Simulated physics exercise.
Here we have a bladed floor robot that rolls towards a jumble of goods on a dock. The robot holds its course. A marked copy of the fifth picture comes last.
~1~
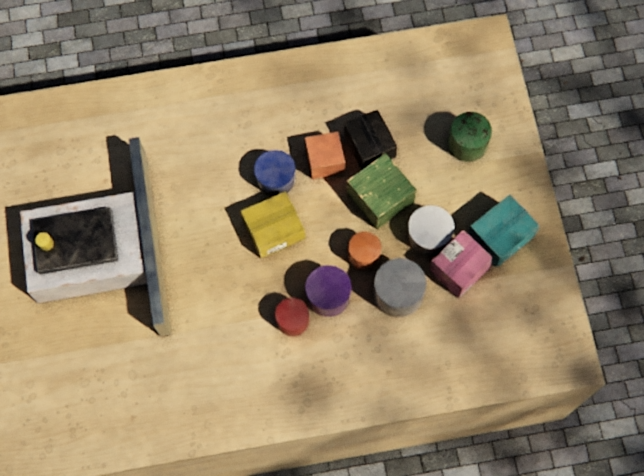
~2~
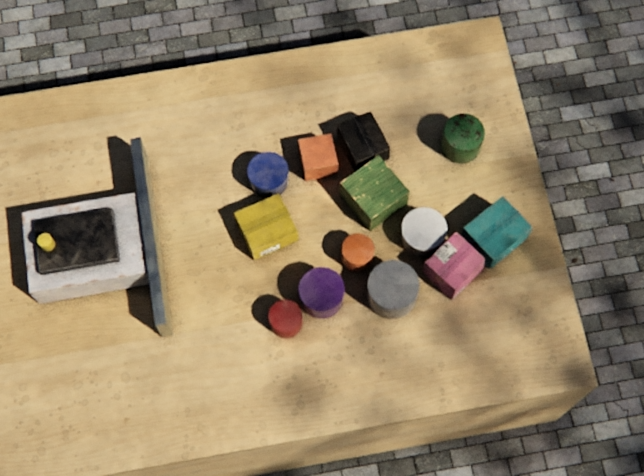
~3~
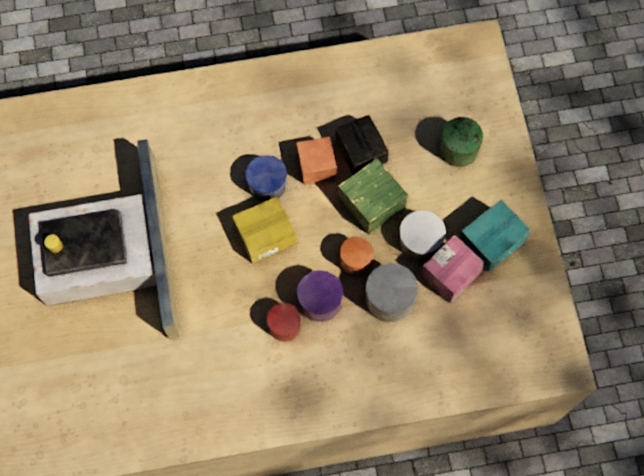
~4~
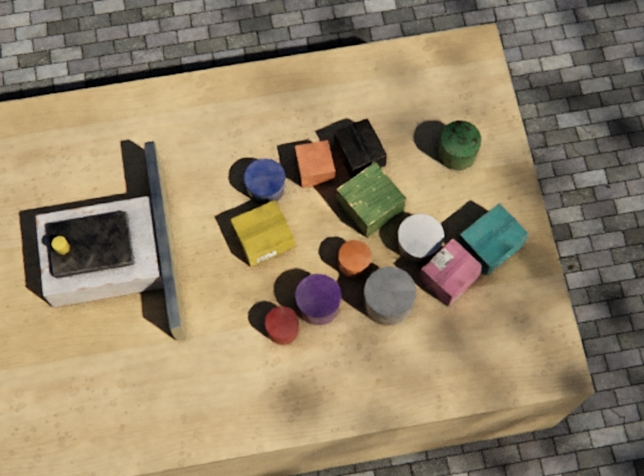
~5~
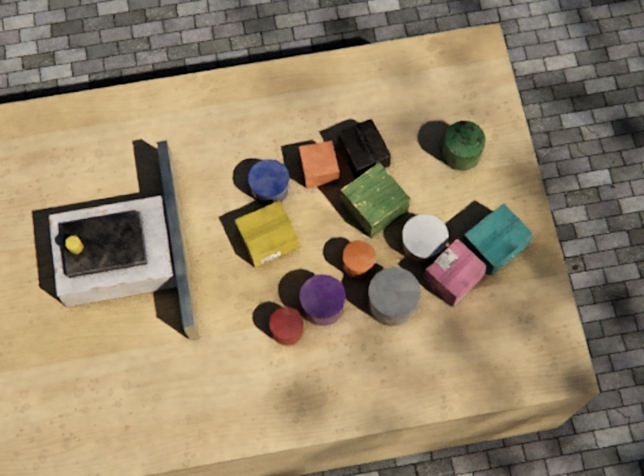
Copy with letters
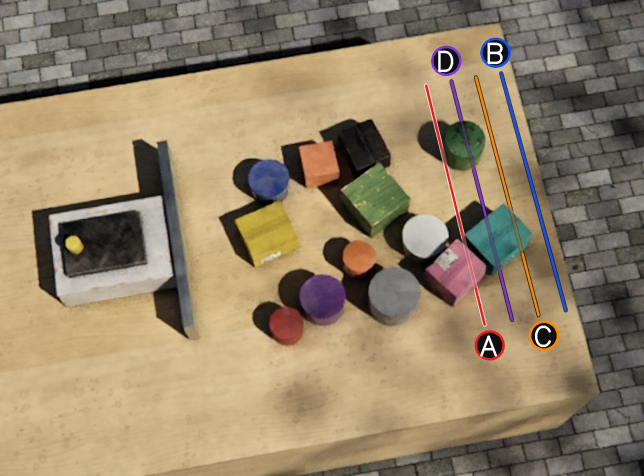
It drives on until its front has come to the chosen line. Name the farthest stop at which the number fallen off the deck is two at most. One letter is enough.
The farthest such stop is D.
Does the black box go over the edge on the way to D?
By then, no.
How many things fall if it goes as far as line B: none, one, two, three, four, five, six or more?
Six or more.
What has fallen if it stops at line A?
It is the turquoise box.
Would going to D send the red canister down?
By then, no.
On the marked copy, A at (454, 200); B at (532, 187); C at (506, 191); D at (481, 196).
Following D. Soon after the start, robot (222, 223); red canister (302, 334); black box (370, 148).
Later, robot (332, 204); turquoise box (514, 235); green crate (469, 186).
In the end, robot (419, 190); turquoise box over the edge; green crate over the edge; two fallen.
As for the rest, A is within the limit but short; B drops nine; C drops four.
